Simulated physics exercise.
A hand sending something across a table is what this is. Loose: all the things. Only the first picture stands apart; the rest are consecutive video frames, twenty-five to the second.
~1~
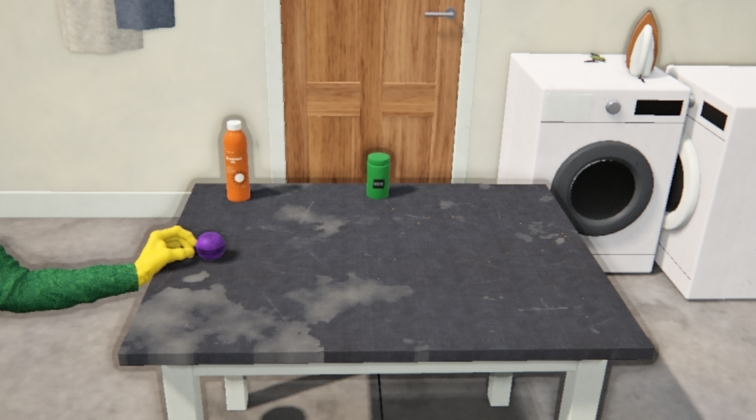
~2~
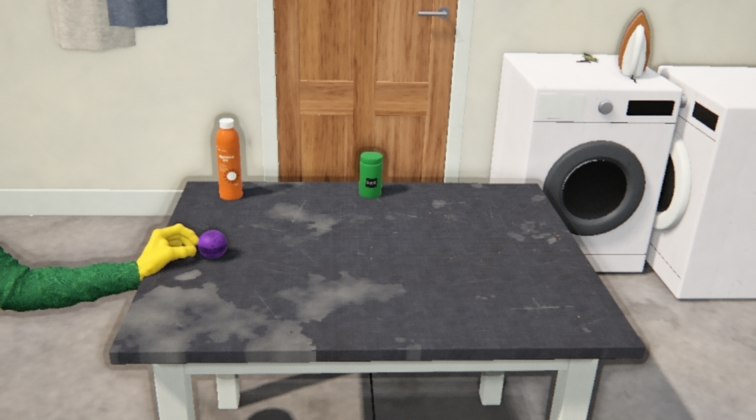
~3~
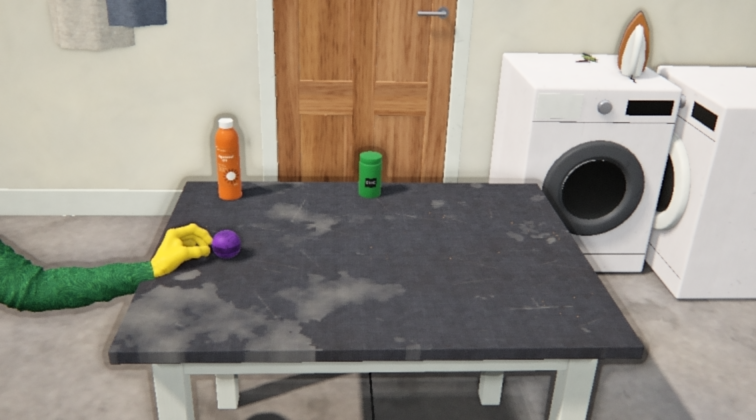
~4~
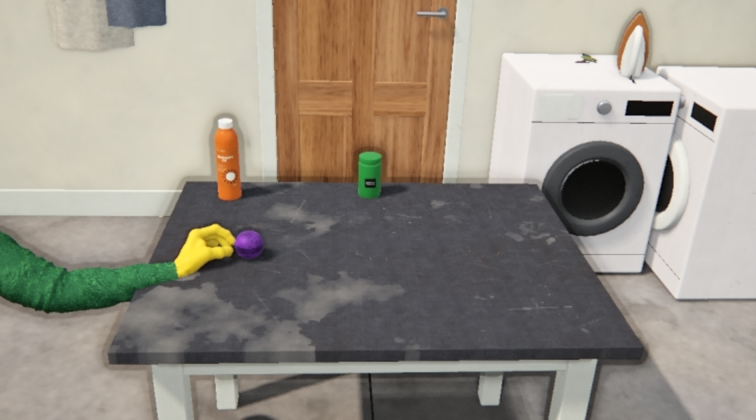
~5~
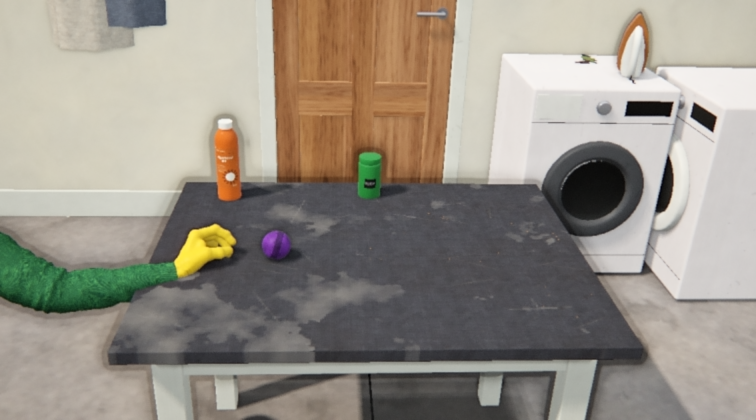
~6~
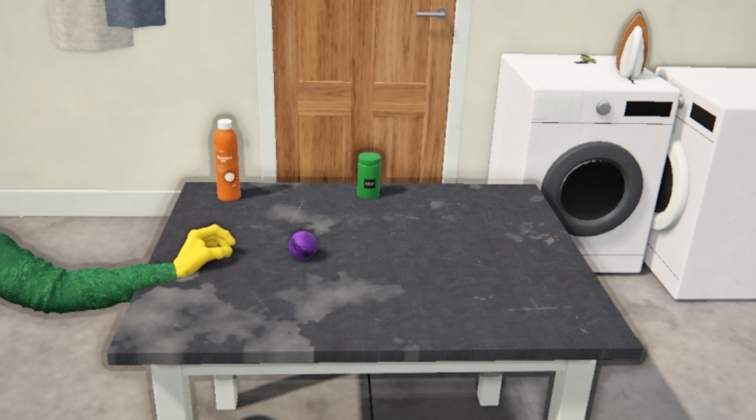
A laundry room with a wooden door and white washing machines is seen from slightly above, in front of a dark, worn table. An orange bottle and a green container stand along its back edge, and a yellow-gloved hand with a green sleeve reaches in from the left behind a purple ball. The hand pushes the ball rightward, then stays still as the ball rolls on toward the middle.
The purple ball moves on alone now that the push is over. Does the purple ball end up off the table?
Departs the top.
Then, 0.20 s later than the last frame, purple ball moved well along near (432, 246).
Then, 0.50 s later than the last frame, purple ball now off the table.
Then, 0.90 s later than the last frame, things are still on the move.
When it is over, off the table, purple ball.
